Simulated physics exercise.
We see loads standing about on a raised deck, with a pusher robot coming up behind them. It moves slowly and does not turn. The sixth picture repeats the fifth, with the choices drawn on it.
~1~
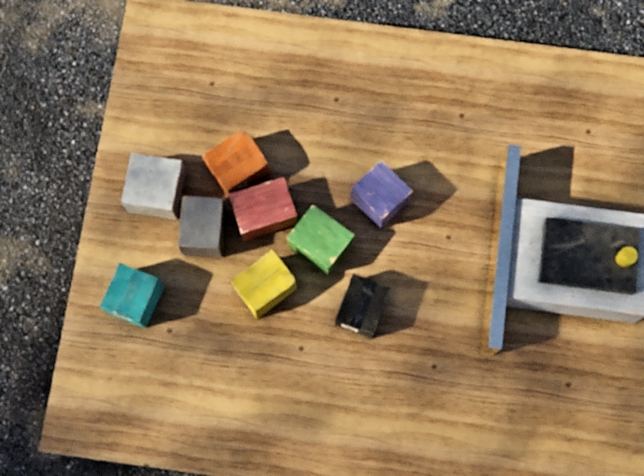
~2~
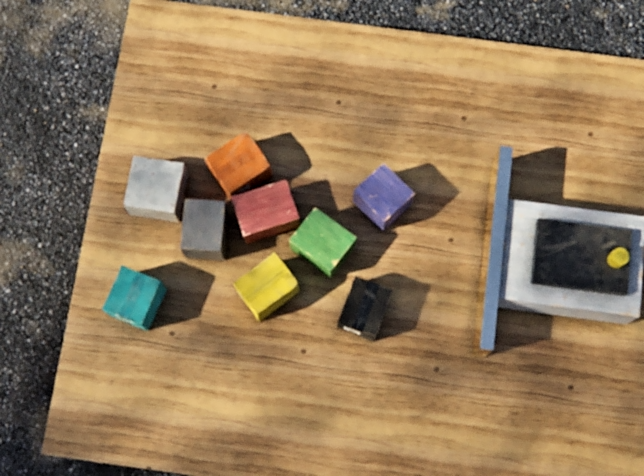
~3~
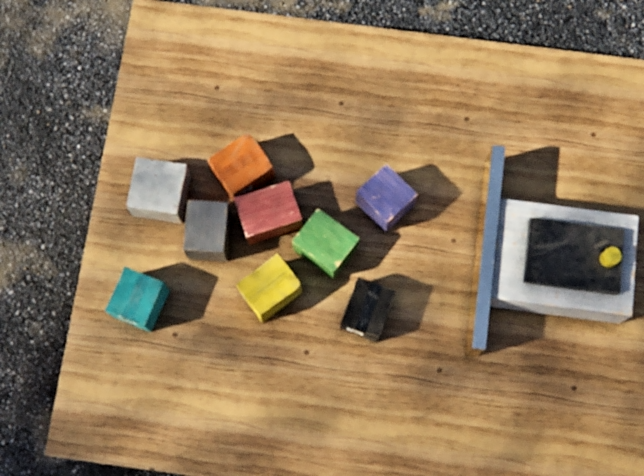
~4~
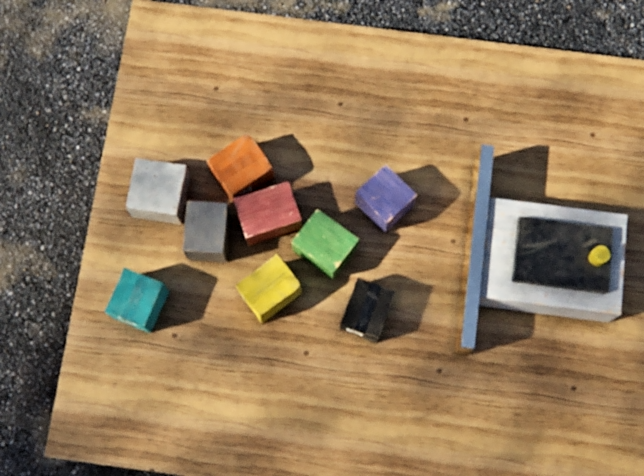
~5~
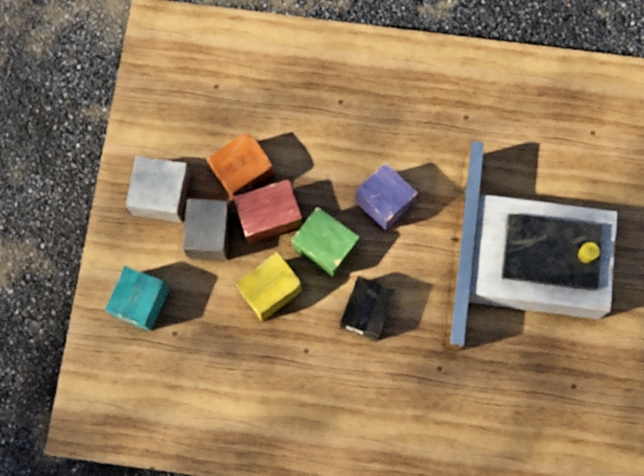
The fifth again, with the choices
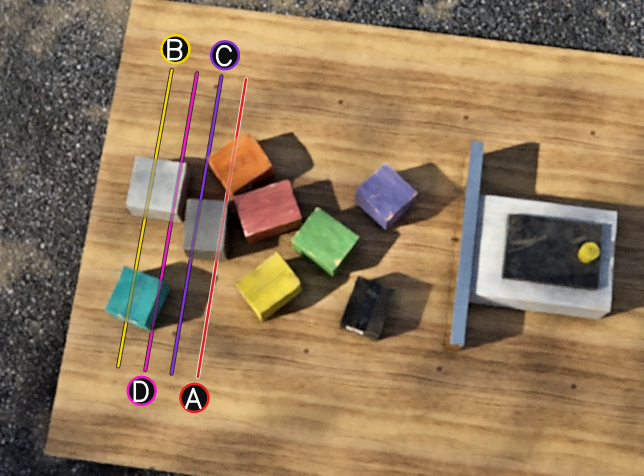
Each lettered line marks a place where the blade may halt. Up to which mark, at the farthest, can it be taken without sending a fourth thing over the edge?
No farther than D.
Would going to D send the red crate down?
By then, no.
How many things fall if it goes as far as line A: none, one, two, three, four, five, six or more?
By then, none.
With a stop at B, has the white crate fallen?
Yes.
On the marked copy, A at (223, 223); B at (146, 213); C at (197, 220); D at (172, 216).
Taking D. A third of the way, robot (436, 236); black box (322, 305); blue crate (327, 195).
Two thirds of the way, robot (328, 223); white crate (140, 182); turquoise parcel (133, 298).
When it is over, robot (246, 212); turquoise parcel over the edge; grey crate over the edge; three fallen.
As for the rest, A is within the limit but short; B drops five; C is within the limit but short.
